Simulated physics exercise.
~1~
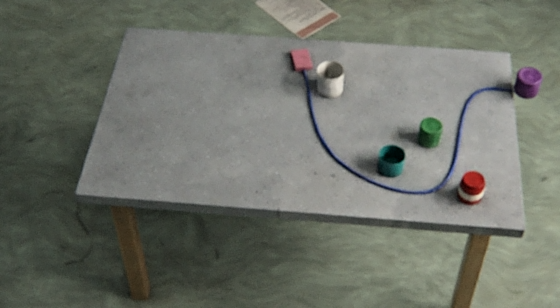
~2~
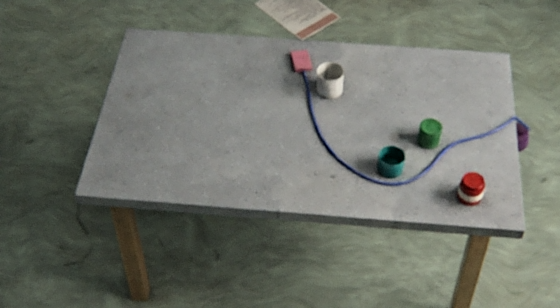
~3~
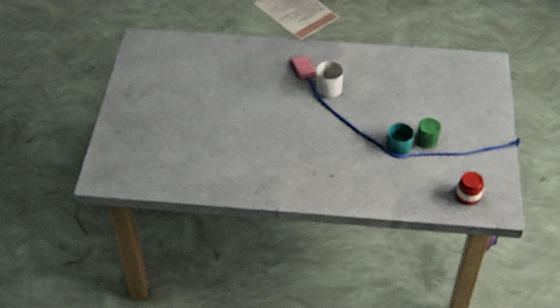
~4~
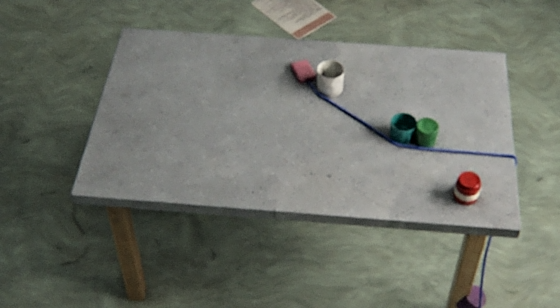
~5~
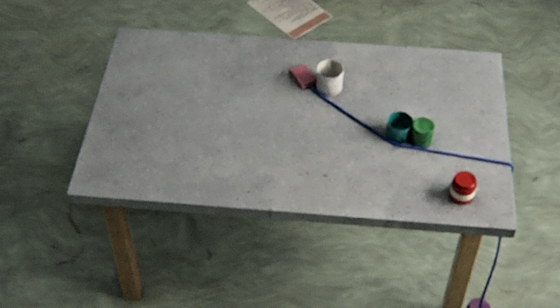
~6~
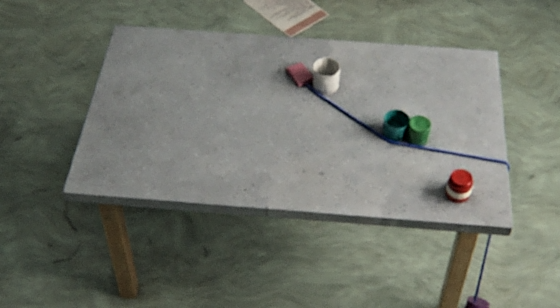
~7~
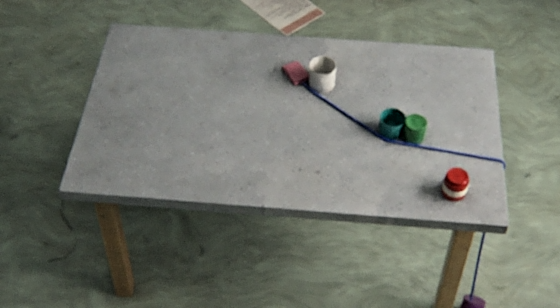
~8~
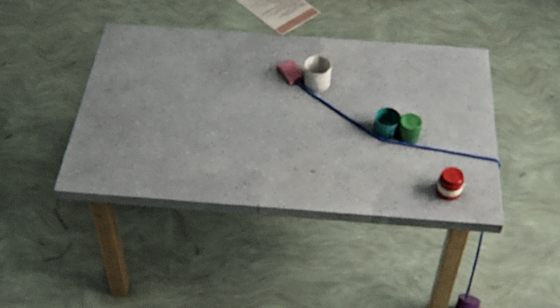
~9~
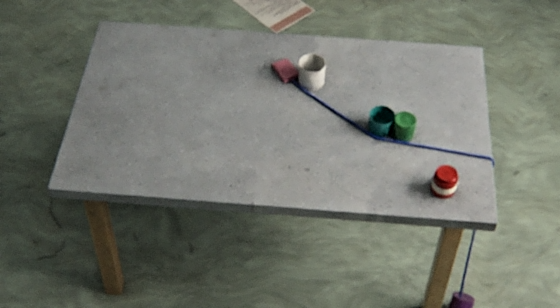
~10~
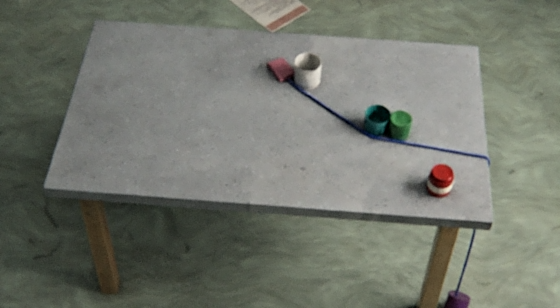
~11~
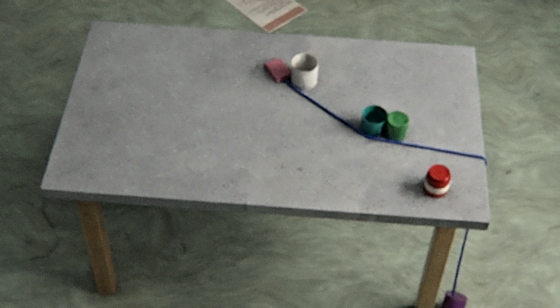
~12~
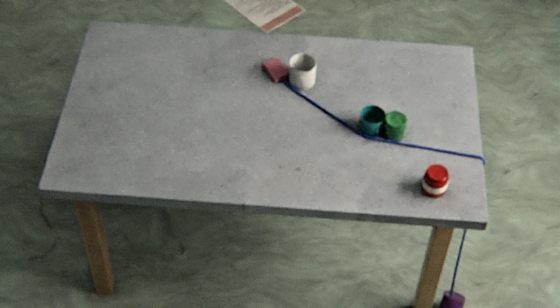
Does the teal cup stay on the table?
Yes, the teal cup stays on the table. The tightening cable slides it a little way over to the green tub, and it rests there at the end.
